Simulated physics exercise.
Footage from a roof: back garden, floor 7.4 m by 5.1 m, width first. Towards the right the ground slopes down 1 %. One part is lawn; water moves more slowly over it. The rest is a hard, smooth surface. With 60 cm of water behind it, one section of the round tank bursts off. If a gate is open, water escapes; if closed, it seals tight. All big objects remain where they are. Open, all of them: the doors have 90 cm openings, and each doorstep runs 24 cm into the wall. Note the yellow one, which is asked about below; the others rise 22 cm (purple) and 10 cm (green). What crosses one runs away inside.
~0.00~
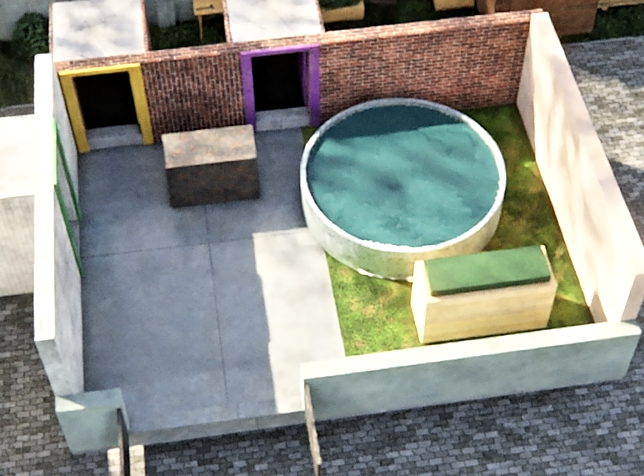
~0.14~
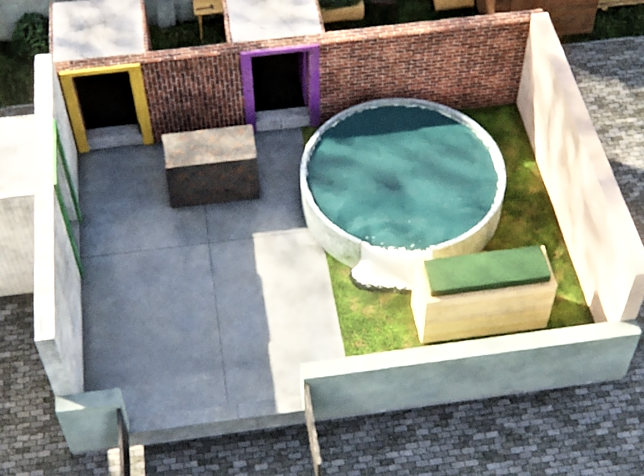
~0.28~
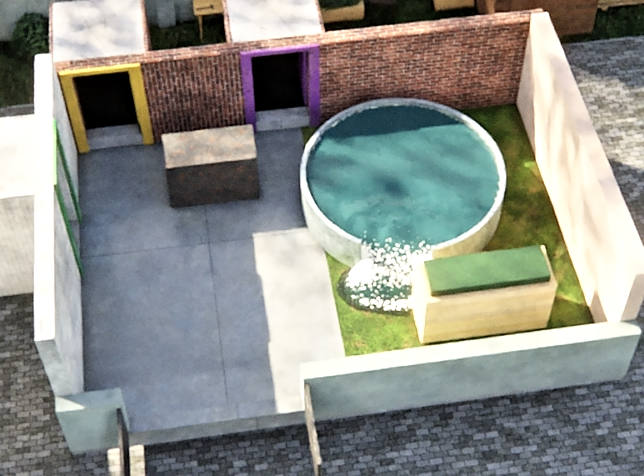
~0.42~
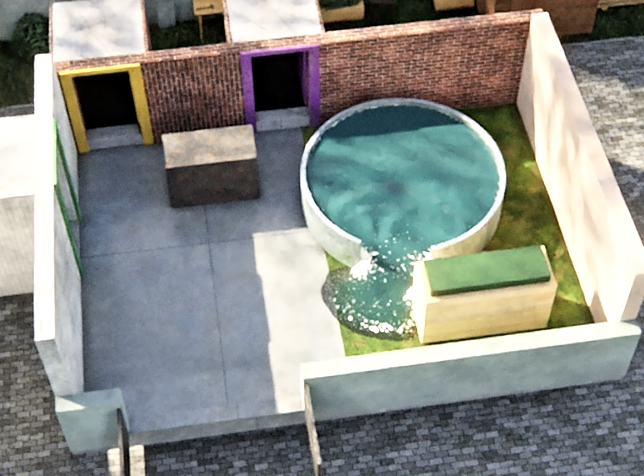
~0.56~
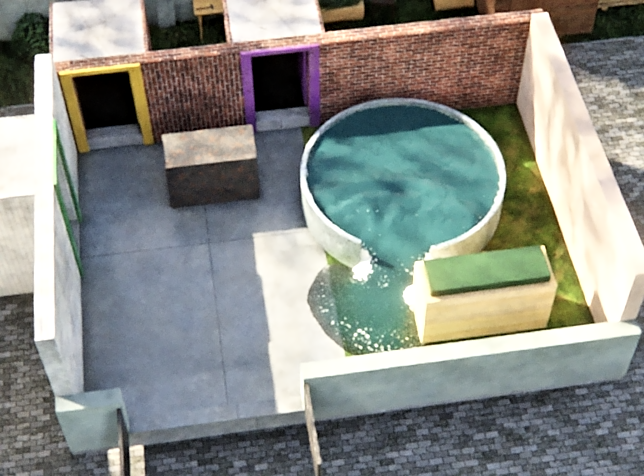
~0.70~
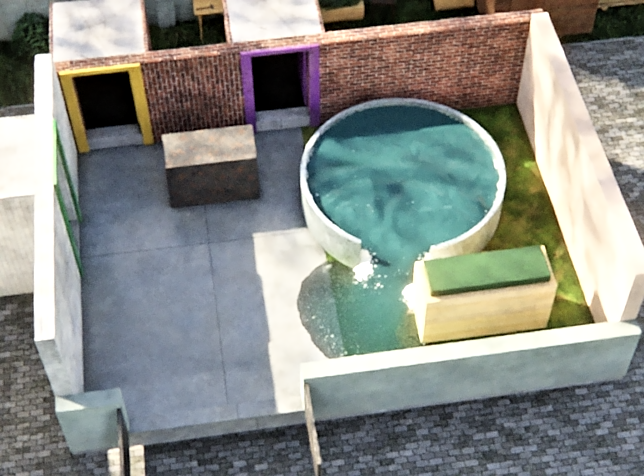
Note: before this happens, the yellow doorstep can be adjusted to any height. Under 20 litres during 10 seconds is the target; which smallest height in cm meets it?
It is met at about 8.5 cm and above.
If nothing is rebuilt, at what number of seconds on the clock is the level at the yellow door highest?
Around 7.0 s.
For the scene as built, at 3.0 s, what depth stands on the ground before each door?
Yellow door 0 cm, purple door 0 cm, green door 0 cm.
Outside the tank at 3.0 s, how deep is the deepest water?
34 cm.
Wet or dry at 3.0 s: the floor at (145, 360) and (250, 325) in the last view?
Soaked; soaked.
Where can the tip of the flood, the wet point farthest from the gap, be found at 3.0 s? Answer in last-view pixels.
Around pixel (86, 423).
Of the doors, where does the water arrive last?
The purple door comes last.
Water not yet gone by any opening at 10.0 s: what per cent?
Roughly 86 percent of the water remains.
After 1.4 s water covers 20 % of the floor, deepest (44 cm) near (413, 295); it has not reached the yellow door.
After 3.0 s water covers 50 % of the floor, deepest (34 cm) near (413, 295); it has not reached the yellow door.
After 10.0 s water covers 100 % of the floor, deepest (19 cm) near (517, 105); 10 cm at the yellow door, 0 litres in over its 24 cm doorstep.
At the yellow door as built, the water arrived by 5.2 s and peaked near 13 cm at 7.0 s.
With a doorstep of 7.5 cm, 35 litres would have come in within the 10 s; with 10 cm, 9 litres. So under 20 litres takes about 8.5 cm.
